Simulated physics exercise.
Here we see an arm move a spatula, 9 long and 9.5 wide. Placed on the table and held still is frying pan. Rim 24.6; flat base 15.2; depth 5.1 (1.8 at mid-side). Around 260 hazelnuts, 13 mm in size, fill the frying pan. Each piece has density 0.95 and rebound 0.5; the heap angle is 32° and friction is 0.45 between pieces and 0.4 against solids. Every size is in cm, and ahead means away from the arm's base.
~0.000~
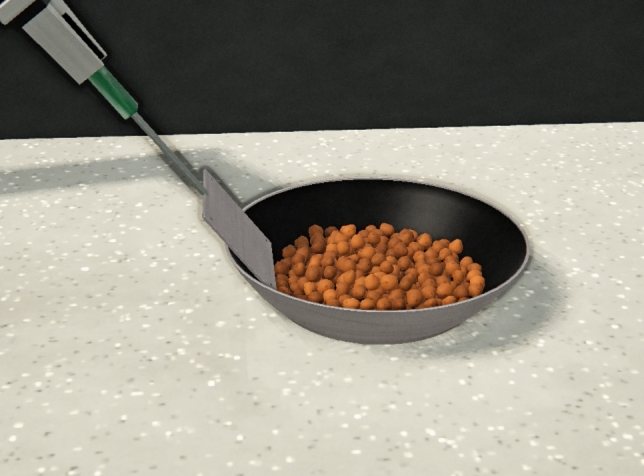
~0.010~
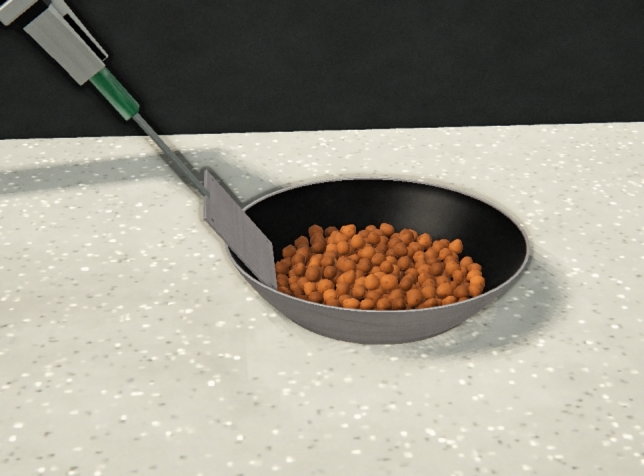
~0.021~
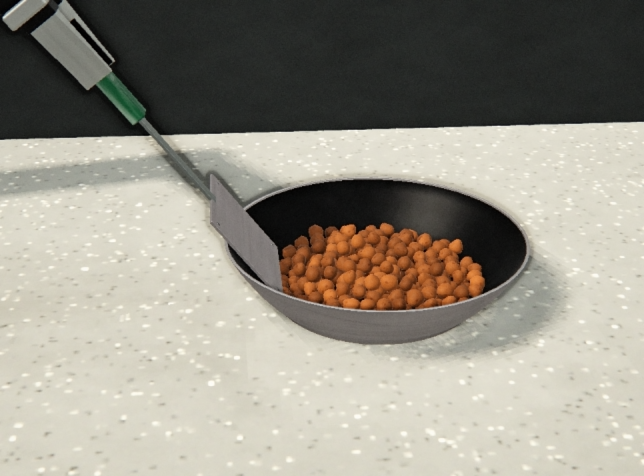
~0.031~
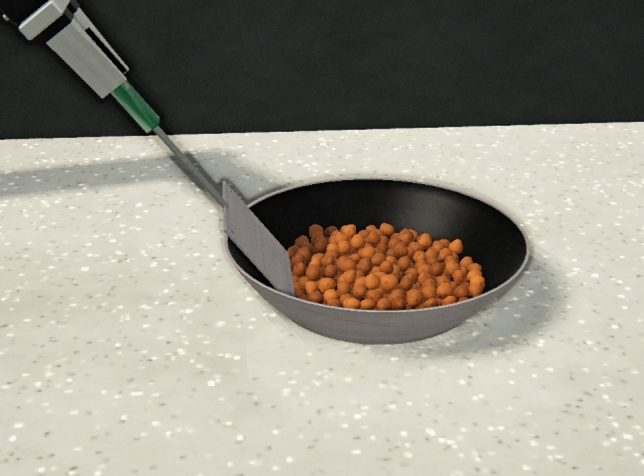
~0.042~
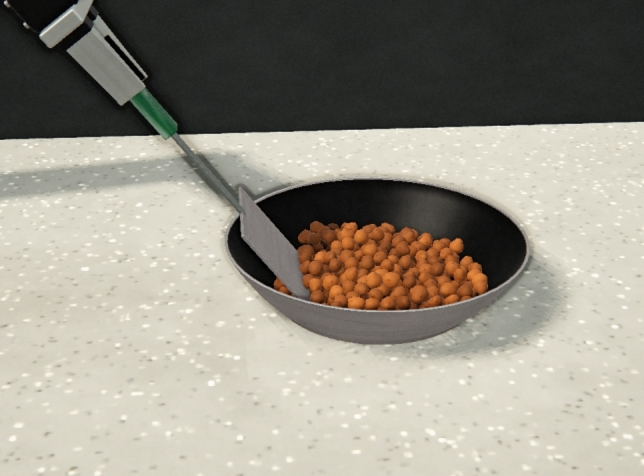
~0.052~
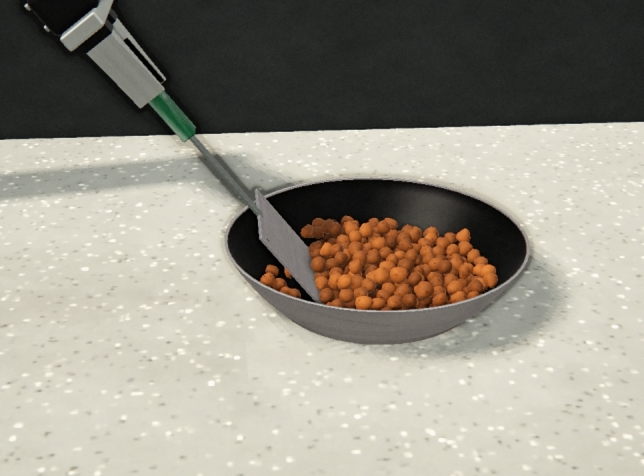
A robot arm slides a spatula rightward into the hazelnuts in a frying pan.
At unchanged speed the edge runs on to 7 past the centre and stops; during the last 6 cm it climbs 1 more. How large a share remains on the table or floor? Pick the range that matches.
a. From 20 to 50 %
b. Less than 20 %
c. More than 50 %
a, from 20 to 50 %.
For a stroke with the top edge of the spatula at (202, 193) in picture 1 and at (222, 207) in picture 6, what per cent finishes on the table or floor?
5 %.
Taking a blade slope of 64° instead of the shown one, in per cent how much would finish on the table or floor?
Roughly 50 per cent.
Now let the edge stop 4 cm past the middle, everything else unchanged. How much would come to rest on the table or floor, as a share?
Estimate: Approx. 10 %.
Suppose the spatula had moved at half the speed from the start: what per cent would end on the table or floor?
Then around 15 percent would finish on the table or floor.
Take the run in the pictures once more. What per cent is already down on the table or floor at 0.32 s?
Estimate: About 25 percent.
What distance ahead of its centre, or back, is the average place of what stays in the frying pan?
Ahead of centre, near 4.5 centimetres.
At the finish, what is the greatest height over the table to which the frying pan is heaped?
5.5 cm.
After 0.08 s, sloping 53°, highest piece 13 above the table; 259 in the frying pan, 1 on the blade or in flight.
After 0.10 s, sloping 53°, highest piece 21 above the table; 257 in the frying pan, 3 on the blade or in flight.
After 0.32 s, sloping 53°, highest piece 64 above the table; 161 in the frying pan, 63 on the table or floor, 36 on the blade or in flight.
After 1.37 s, sloping 53°, highest piece 6 above the table; 161 in the frying pan, 99 on the table or floor.
In the end, 161 in the frying pan, 99 on the table or floor. That is 38 % on the table or floor.
